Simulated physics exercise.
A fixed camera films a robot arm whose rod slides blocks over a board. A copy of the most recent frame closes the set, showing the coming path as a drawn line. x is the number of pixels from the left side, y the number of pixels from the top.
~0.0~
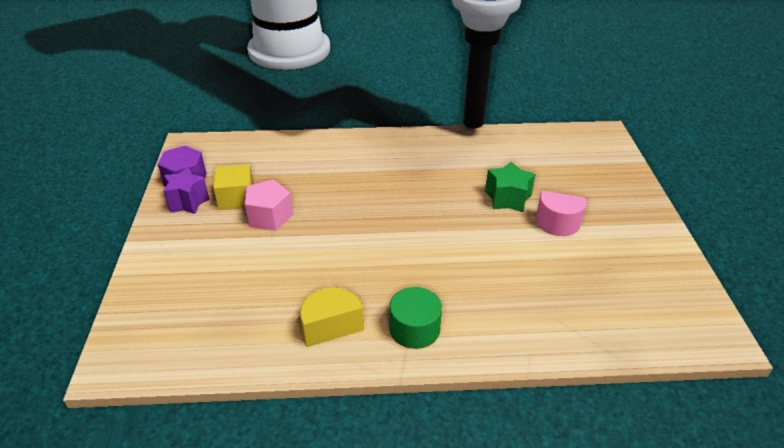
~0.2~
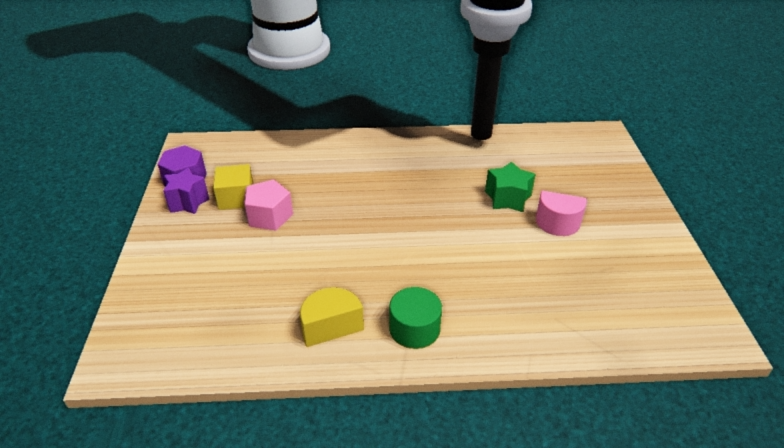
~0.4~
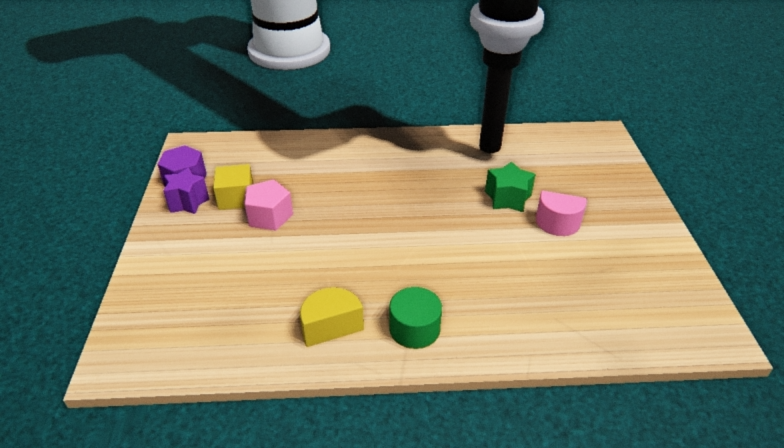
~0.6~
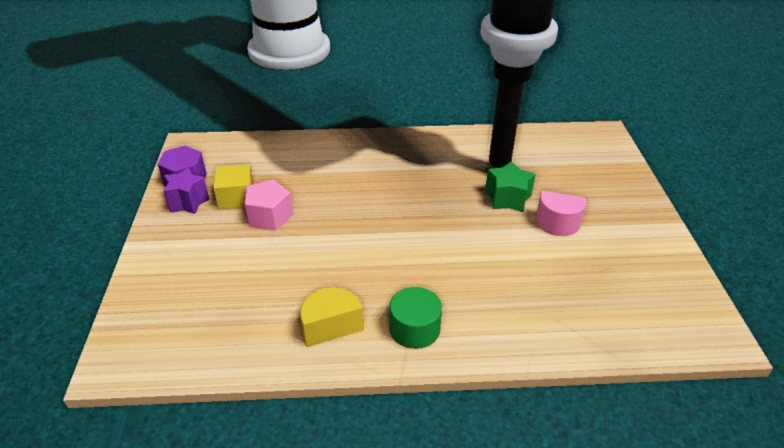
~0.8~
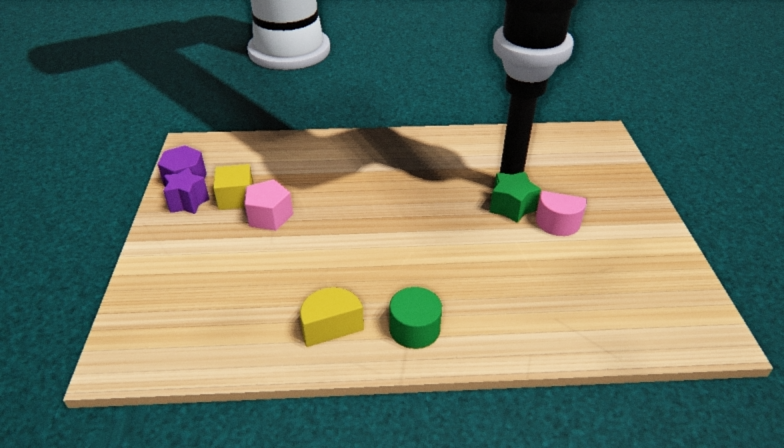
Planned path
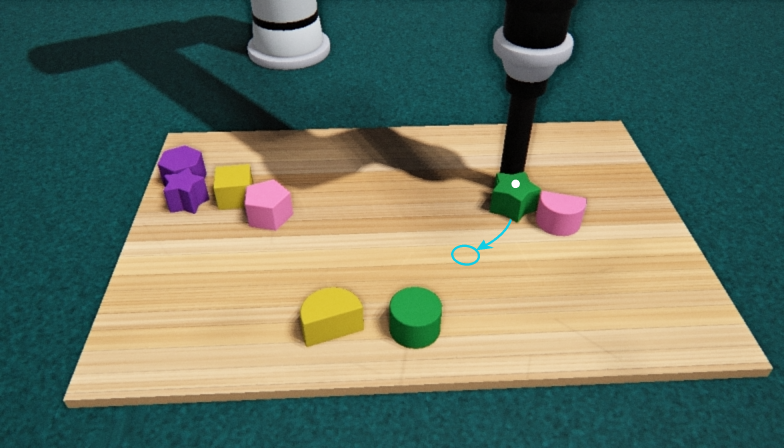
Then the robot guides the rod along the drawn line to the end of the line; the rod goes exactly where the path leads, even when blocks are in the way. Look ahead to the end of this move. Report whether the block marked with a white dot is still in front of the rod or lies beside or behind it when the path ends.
Final position: To the side or behind.
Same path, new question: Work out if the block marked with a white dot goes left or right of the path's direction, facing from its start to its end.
It's set to shift left.
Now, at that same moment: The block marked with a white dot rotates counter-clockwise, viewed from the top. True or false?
True
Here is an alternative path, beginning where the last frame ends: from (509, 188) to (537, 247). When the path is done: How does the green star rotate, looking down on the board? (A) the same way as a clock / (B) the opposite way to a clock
That would be A.
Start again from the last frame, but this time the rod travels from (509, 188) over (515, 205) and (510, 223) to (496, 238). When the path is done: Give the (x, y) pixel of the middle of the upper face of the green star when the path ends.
I'd say the green star ends with its top centre at (507, 237).
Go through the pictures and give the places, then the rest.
Rod tip (473, 123); block tops, green star (512, 175); pink D-shaped block (563, 202), in the first picture.
Rod (481, 135); blocks unchanged, in the second picture.
Rod (490, 147); blocks unchanged, in the third picture.
Rod (500, 162); blocks unchanged, in the fourth picture.
Rod (511, 178); green star (516, 184); pink D-shaped block (563, 202), in the fifth picture.
Path on the board, from (509, 188) via (513, 213) and (498, 237), ending at (466, 255); the dot is on the green star.
The first path, step by step. One third of the way, rod (514, 203); green star (516, 210), turned 15° clockwise; pink D-shaped block (568, 206), turned 15° anticlockwise.
Two thirds of the way, rod (499, 227); green star (507, 236); pink D-shaped block (568, 206), turned 15° anticlockwise.
At the end, rod (467, 245); green star (501, 247), turned 35° anticlockwise; pink D-shaped block (568, 206), turned 15° anticlockwise.
